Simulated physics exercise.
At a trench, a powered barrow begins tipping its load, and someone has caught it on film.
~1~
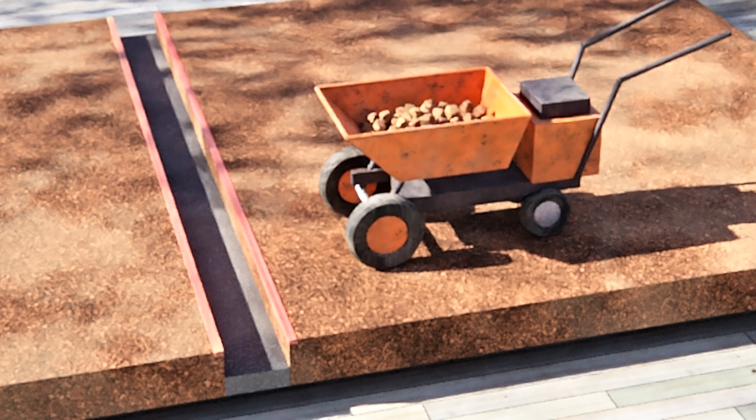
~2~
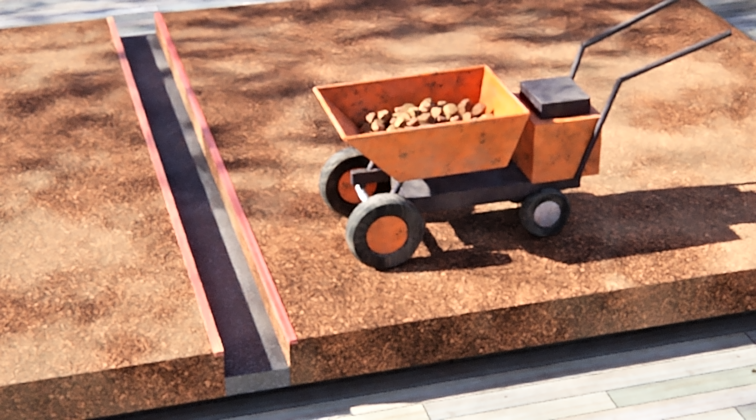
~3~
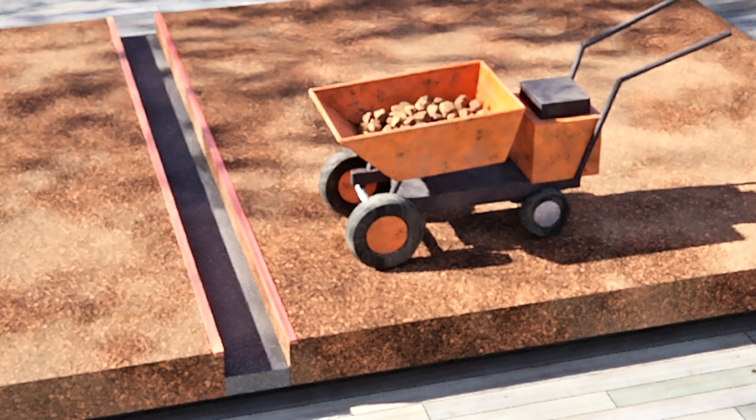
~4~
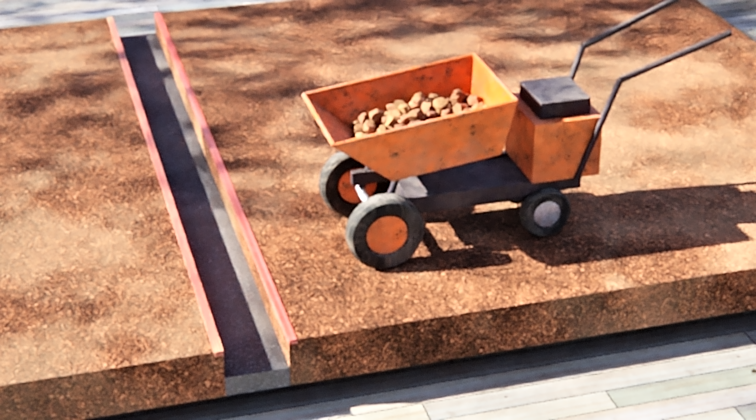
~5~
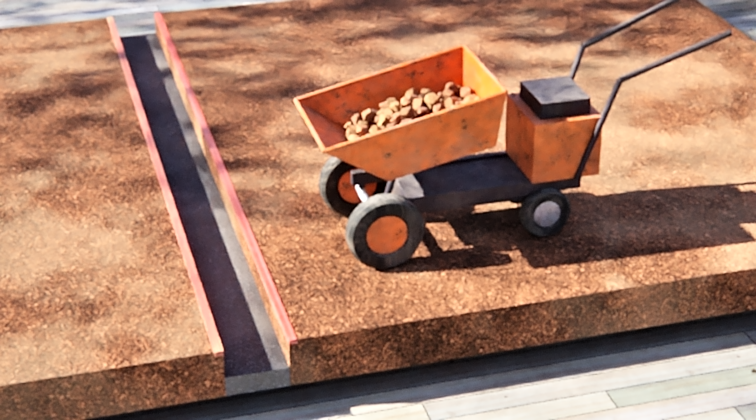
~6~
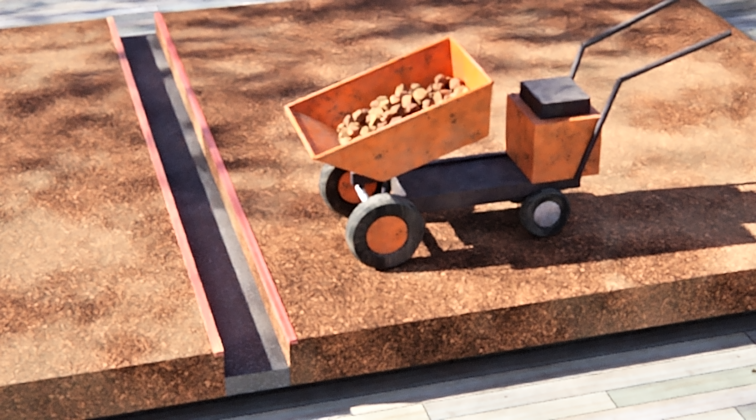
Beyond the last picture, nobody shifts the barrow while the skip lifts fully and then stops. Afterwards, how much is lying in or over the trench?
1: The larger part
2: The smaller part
Answer: 1.
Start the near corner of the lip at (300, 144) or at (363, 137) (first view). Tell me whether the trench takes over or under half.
Okay, first it's a smaller portion, and then it's the bigger portion.
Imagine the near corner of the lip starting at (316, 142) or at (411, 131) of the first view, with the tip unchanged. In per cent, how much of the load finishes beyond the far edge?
40 % for the first, 0 % for the second.
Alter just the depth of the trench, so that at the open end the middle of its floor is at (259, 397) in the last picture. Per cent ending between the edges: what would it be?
It works out to some 100 percent.
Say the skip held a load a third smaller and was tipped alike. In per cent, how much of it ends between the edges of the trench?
Roughly 100 percent.
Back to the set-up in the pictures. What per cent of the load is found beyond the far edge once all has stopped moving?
Roughly 5 in a hundred.
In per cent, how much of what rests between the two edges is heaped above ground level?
Share: Around 20 %.
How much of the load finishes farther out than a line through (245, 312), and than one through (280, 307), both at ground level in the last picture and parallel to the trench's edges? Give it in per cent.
The first comes to 50 %, the second to 100 %.
Shortly afterwards, skip tipped steeply; the whole lot in the skip.
Next, skip tipped steeply; the bulk in the skip; only a few short of the trench; a little in or heaped over the trench; only a few falling.
Some moments later, skip tipped right over; a little in the skip; the bulk in or heaped over the trench; a little beyond it.
In the end, skip tipped right over; only a few short of the trench; all but a few in or heaped over the trench; a little beyond it.
